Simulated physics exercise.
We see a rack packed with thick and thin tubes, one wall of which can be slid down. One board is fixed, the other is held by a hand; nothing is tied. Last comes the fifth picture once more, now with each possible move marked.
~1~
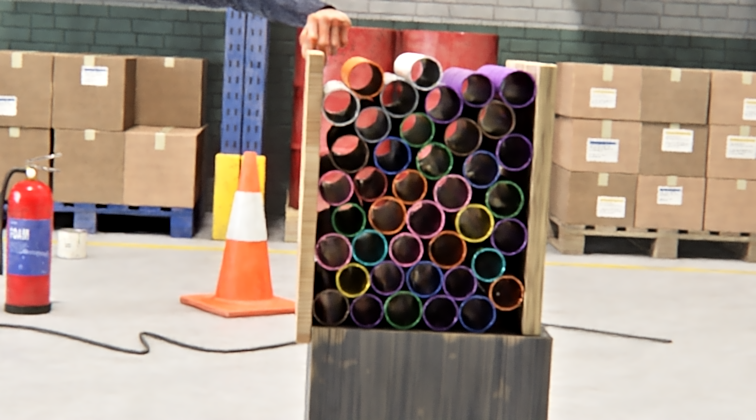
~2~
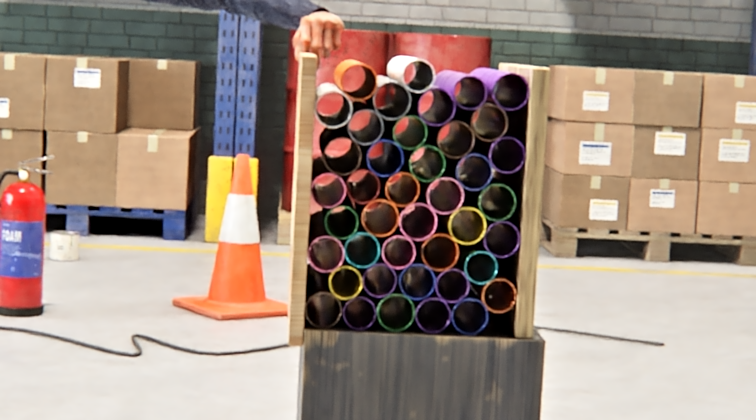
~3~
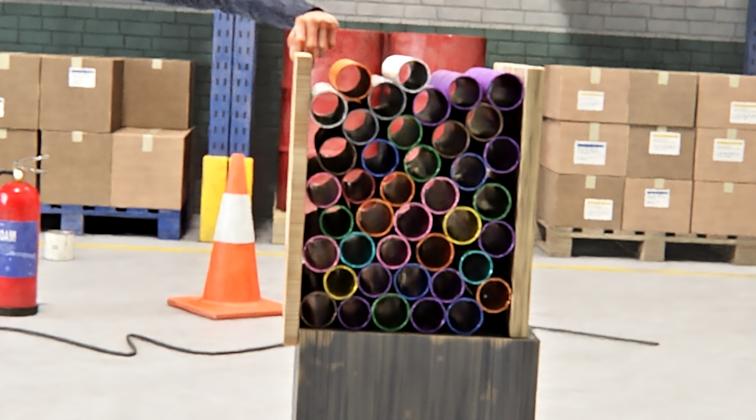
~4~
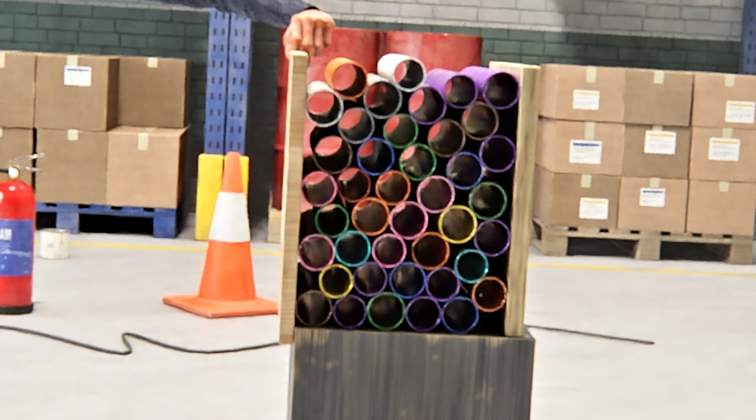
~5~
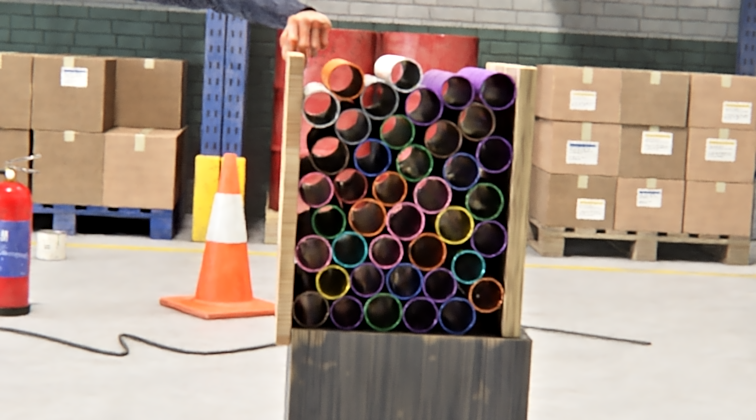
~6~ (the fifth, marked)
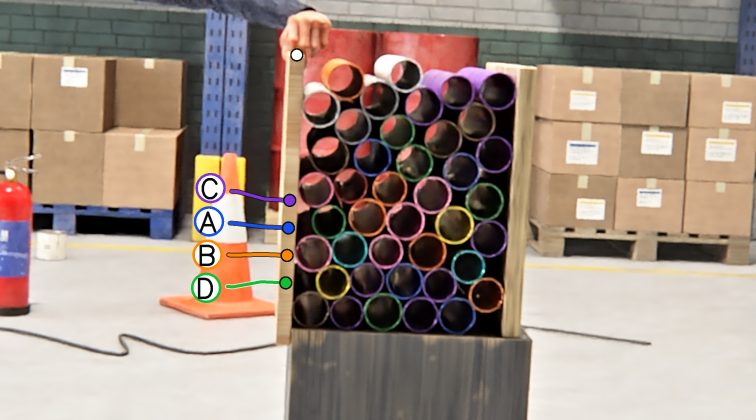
In a warehouse, a hand holds the side board of a rack of colourful tubes as the view shifts slightly, the stack staying still.
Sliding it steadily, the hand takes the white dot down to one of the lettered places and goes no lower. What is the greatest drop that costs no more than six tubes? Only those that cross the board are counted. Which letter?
Lower it to C and no more.
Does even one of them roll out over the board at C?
At C: Yes.
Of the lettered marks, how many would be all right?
One of them.
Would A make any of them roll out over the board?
Yes, at A.
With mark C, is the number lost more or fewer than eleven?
At C, fewer than eleven.
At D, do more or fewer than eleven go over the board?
At D, more than eleven.
On the marked copy, A at (288, 228); B at (287, 255); C at (290, 201); D at (286, 283); the white dot at (297, 55).
Following C. Soon after the start, top of the board (301, 129).
Later, top of the board (297, 200).
In the end, top of the board (297, 200), four out over the board.
As for the rest, A more than six out over the board; B more than six out over the board; D more than six out over the board.
